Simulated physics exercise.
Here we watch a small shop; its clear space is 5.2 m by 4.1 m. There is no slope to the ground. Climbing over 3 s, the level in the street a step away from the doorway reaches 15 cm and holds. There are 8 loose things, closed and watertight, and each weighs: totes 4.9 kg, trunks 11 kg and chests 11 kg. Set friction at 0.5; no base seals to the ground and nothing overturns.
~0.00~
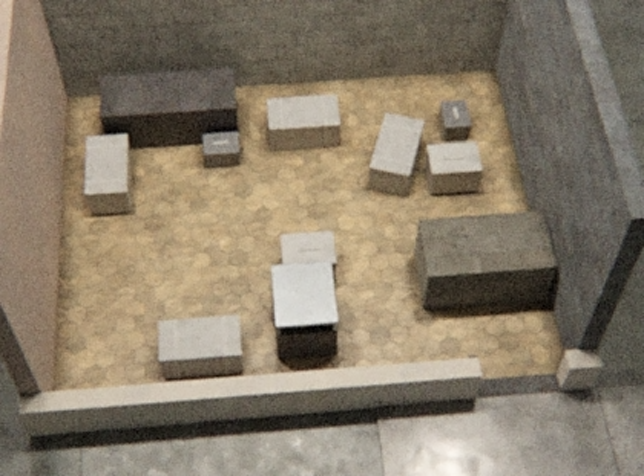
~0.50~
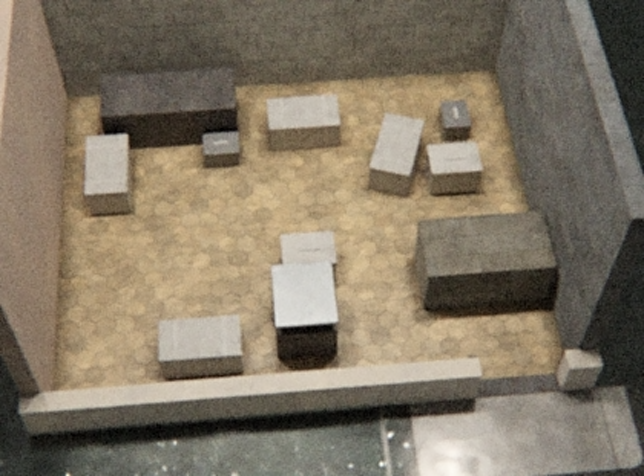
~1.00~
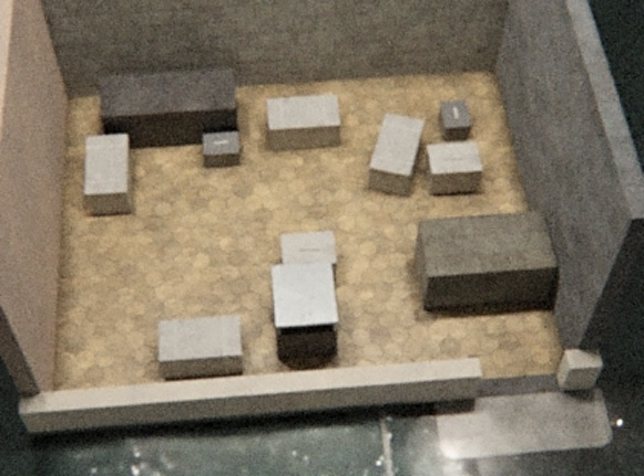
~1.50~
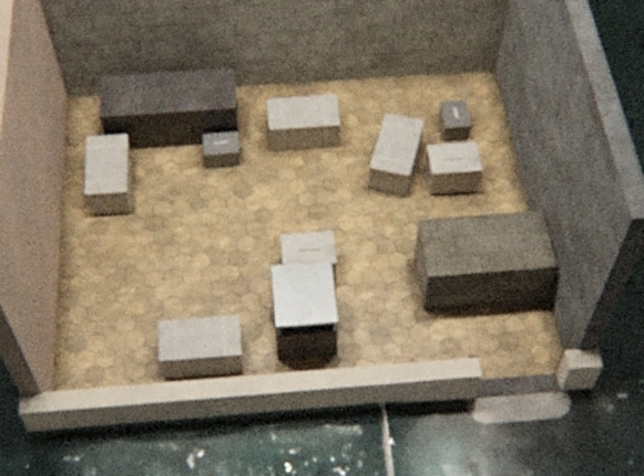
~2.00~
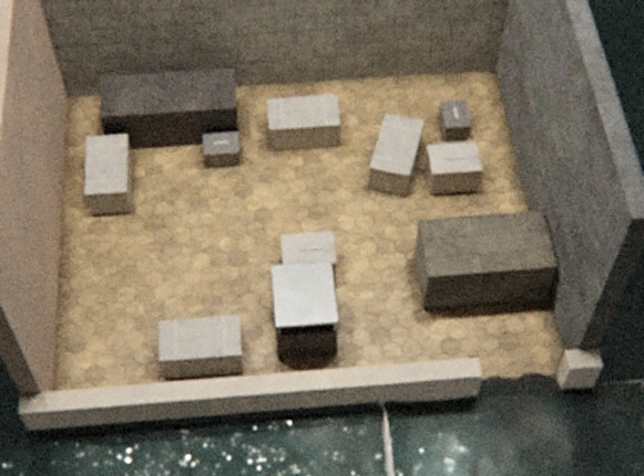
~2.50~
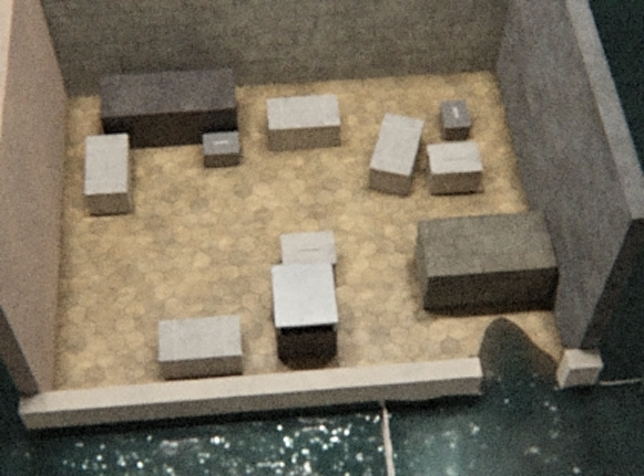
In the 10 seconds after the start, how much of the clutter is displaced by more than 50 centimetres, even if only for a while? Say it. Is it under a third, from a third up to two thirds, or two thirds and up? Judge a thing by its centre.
I expect the share that gets shoved will be below a third.
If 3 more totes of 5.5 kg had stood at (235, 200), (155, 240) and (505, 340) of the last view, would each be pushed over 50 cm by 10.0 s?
Taking them in the given order: Smaller, then smaller, then greater.
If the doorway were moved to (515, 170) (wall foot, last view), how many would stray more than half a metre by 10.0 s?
In that case 3 of them.
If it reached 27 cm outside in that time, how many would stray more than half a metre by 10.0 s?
3.
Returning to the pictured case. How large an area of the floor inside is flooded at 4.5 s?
Roughly 2.5 m2.
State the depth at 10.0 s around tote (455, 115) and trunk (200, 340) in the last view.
I'd put it at 1 cm and 2 cm respectively.
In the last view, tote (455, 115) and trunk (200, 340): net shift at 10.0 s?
In turn: 0 cm, 20 cm.
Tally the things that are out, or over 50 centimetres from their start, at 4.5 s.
The count is 0.
After 3.5 s 0 of 8 are over 50 cm from their spots; 0 afloat.
After 4.5 s 0 of 8 are over 50 cm from their spots; 0 afloat.
After 7.0 s 0 of 8 are over 50 cm from their spots; 0 afloat.
After 10.0 s 0 of 8 are over 50 cm from their spots, and 0 have been at some point; 0 afloat.
